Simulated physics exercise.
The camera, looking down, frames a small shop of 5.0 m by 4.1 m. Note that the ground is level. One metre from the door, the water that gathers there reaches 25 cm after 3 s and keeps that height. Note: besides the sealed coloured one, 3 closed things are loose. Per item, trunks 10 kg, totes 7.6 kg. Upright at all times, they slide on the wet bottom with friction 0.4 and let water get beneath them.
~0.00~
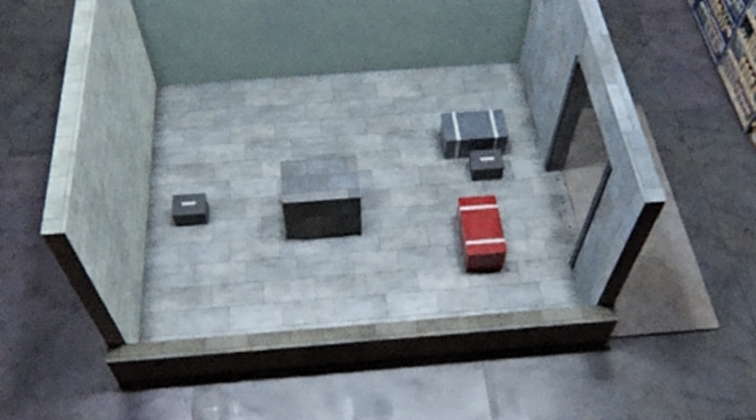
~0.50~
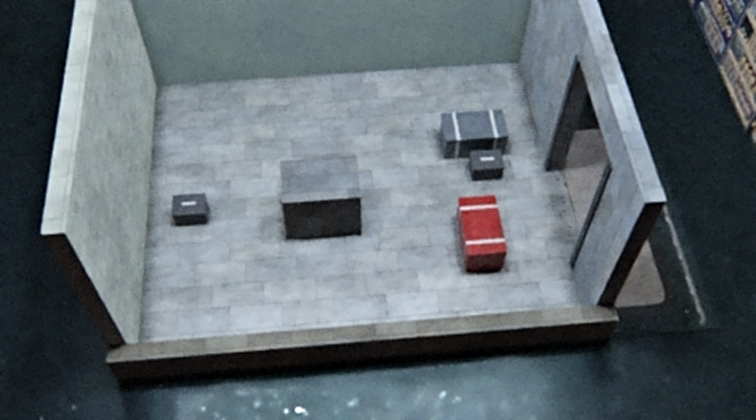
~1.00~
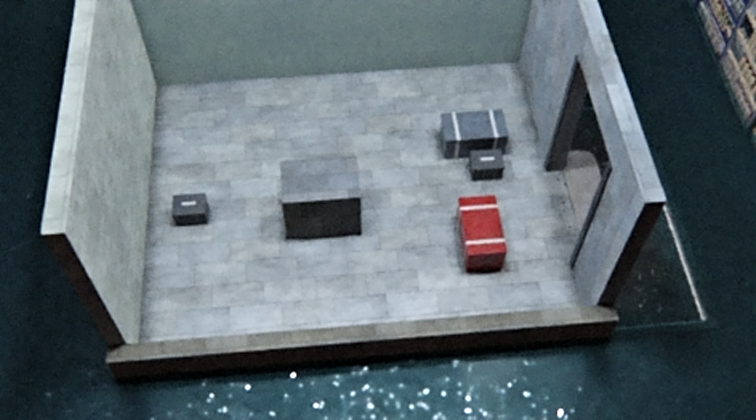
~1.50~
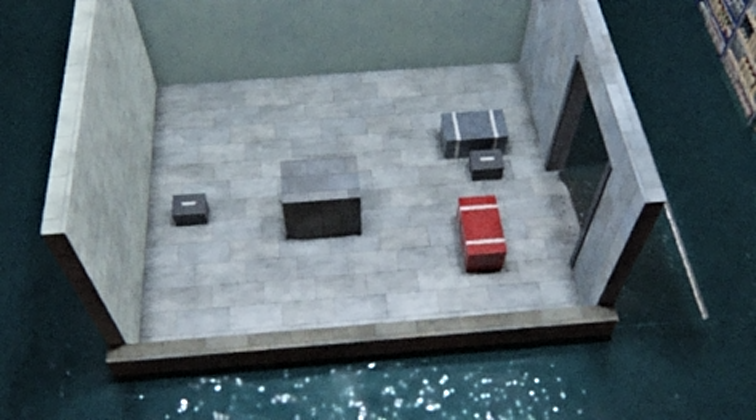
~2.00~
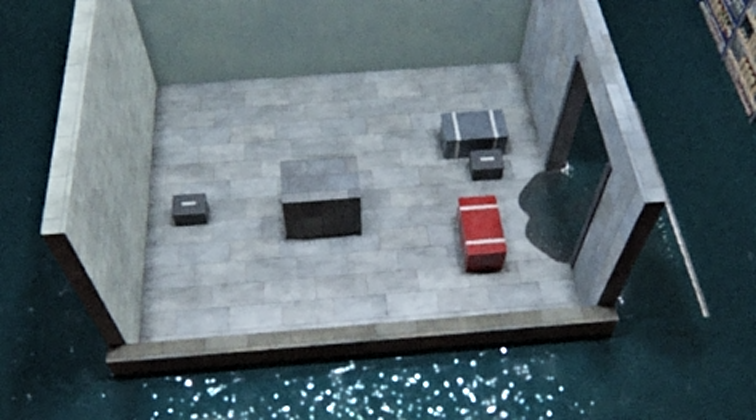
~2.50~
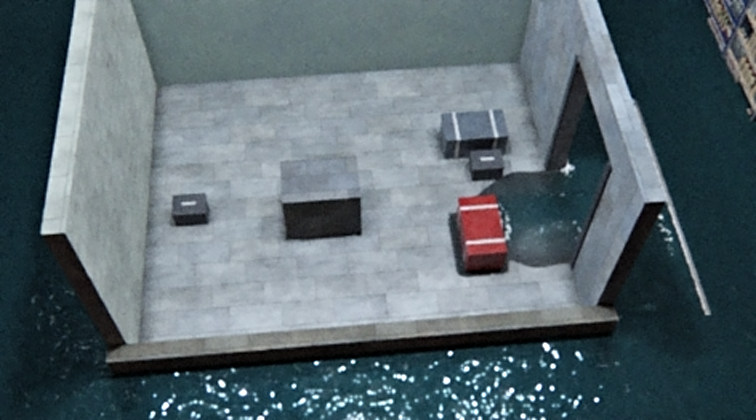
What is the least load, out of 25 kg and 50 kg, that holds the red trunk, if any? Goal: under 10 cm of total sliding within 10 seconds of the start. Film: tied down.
Neither mass suffices.
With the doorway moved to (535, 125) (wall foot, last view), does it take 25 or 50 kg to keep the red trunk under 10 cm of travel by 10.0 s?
So the light mass does it.
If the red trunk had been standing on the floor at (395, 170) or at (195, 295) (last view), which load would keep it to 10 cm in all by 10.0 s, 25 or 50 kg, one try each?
For the first start neither one suffices; for the second neither one suffices.
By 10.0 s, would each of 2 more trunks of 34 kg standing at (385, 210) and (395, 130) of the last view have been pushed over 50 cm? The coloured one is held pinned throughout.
Well, below half a metre and then beyond half a metre.
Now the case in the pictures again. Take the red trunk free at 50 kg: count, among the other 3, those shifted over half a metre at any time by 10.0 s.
It works out to 3.
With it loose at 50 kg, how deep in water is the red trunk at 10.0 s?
About 12 cm.
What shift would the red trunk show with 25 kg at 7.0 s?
Roughly 400 cm.
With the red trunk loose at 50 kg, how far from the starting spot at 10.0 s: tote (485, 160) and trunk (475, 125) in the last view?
Net displacement, in order: 100 cm; 100 cm.
After 3.5 s the red trunk would be 55 cm from its start with 25 kg and 15 cm from its start with 50 kg; 7 cm of water round it then.
After 4.5 s the red trunk would be 150 cm from its start with 25 kg and 70 cm from its start with 50 kg; 6 cm of water round it then.
After 7.0 s the red trunk would be 375 cm from its start with 25 kg and 139 cm from its start with 50 kg; 8 cm of water round it then.
After 10.0 s the red trunk would be 345 cm from its start with 25 kg and 242 cm from its start with 50 kg; 12 cm of water round it then.
